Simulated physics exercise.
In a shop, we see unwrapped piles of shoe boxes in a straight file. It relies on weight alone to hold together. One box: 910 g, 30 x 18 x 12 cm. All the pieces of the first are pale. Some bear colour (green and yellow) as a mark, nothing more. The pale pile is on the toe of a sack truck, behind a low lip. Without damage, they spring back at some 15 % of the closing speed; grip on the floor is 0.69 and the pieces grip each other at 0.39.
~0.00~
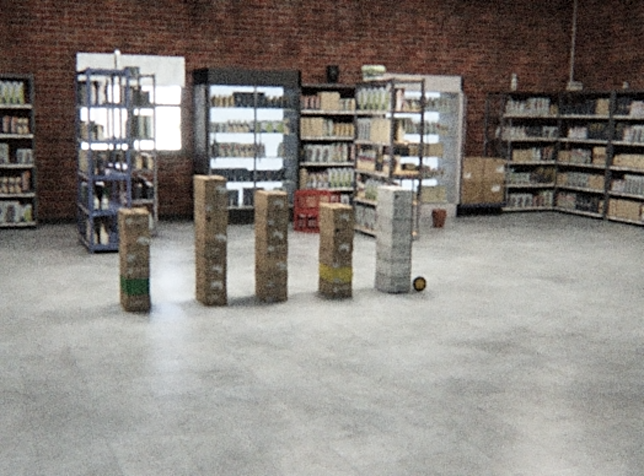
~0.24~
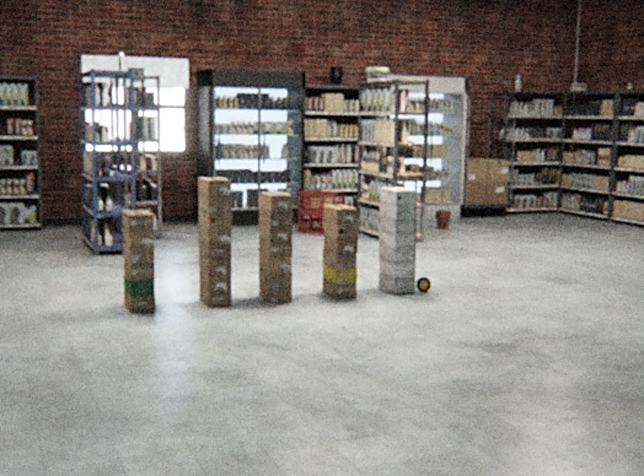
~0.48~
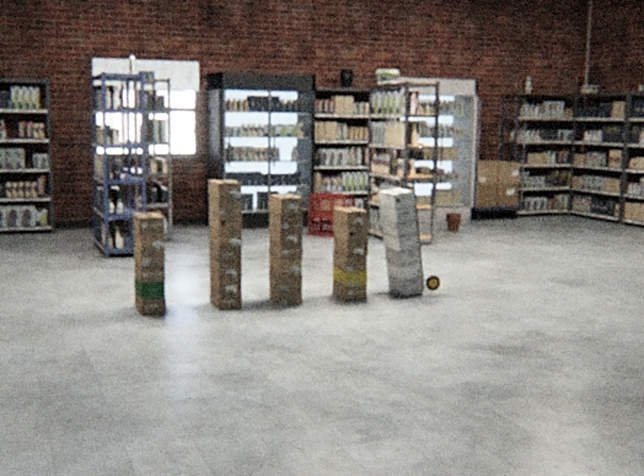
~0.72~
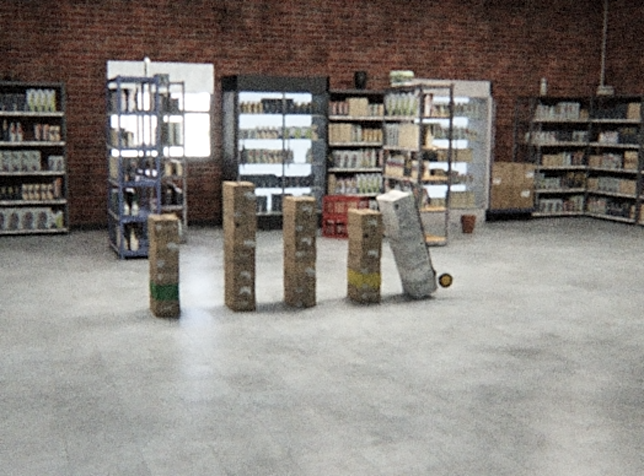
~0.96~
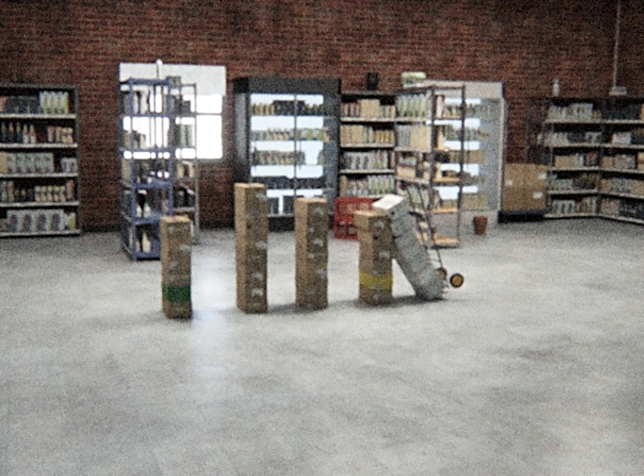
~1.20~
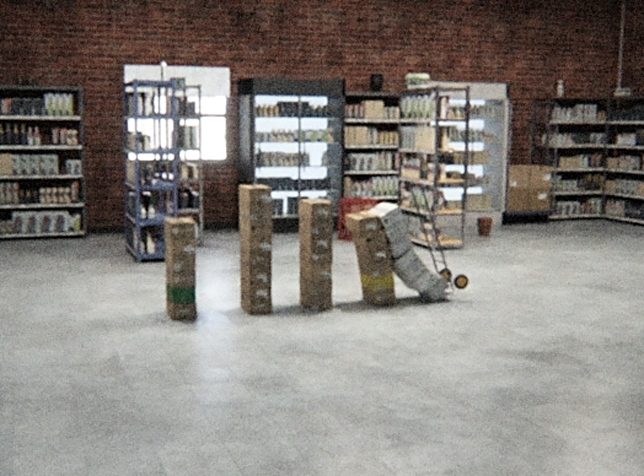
In this clip, five box stacks stand in a row in a shelf-lined room; the pale stack at the right tilts left on a small wheeled truck and meets its yellow-banded neighbour, whose upper part then leans left.
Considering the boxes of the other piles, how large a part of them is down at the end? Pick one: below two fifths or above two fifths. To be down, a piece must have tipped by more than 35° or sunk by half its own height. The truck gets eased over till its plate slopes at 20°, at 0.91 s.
Above two fifths.
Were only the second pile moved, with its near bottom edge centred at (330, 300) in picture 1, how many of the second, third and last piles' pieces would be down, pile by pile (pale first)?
In that case second 6, third 7, last 6.
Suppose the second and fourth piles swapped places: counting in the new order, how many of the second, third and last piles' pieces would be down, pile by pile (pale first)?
Pile by pile, you'd see second at 8, third at 7 and last at 5 down.
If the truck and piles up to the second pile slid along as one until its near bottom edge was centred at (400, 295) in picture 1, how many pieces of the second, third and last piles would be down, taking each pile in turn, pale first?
The tally would be second 6, then third 0, then last 0.
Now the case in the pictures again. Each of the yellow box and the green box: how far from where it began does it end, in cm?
Well, the yellow finishes 25 cm from where it began, while the green finishes 20 cm from its start.
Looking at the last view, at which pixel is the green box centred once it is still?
About (155, 303).
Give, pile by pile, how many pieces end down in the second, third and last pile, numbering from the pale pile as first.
Pieces by pile: Second 6, third 6, last 5.
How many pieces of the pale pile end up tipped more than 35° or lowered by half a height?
7.
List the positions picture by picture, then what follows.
In the first frame (each place is the centre of the face we see best; the camera pans a little), truck frame (413, 201) 0° forward; green box (138, 287); yellow box (343, 275); the others all in place.
Truck frame (416, 201) 1° forward; green box (142, 288), in the second frame.
Truck frame (415, 202) 8° forward, top of the pale pile leaning 8°; green box (153, 291); the others all in place, in the third frame.
Truck frame (416, 203) 17° forward, top of the pale pile leaning 18°; yellow box (371, 281); the others all in place, in the fourth frame.
Truck frame (423, 205) 20° forward, top of the pale pile leaning 29°; yellow box (383, 282); 2 have shifted, in the fifth frame.
Truck frame (428, 206) 20° forward, top of the pale pile leaning 29°; yellow box (384, 282) tilted 9°; green box (184, 296); 6 have shifted, in the sixth frame.
By 1.68 s, 7 of the pale pile down; 6 of the 27 other boxes down; yellow box tilted 45°, 7 cm lower.
By 2.52 s, 7 of the pale pile down; 19 of the 27 other boxes down; yellow box tilted 45°, 7 cm lower; green box tilted 6°.
When it is over (4.1 s), 7 of the pale pile down; 24 of the 27 other boxes down; green box tilted 55°, 7 cm lower; yellow box tilted 45°, 7 cm lower. That is 89 per cent. In pixels of the last frame, middles, green box near (155, 303), yellow box near (352, 291).
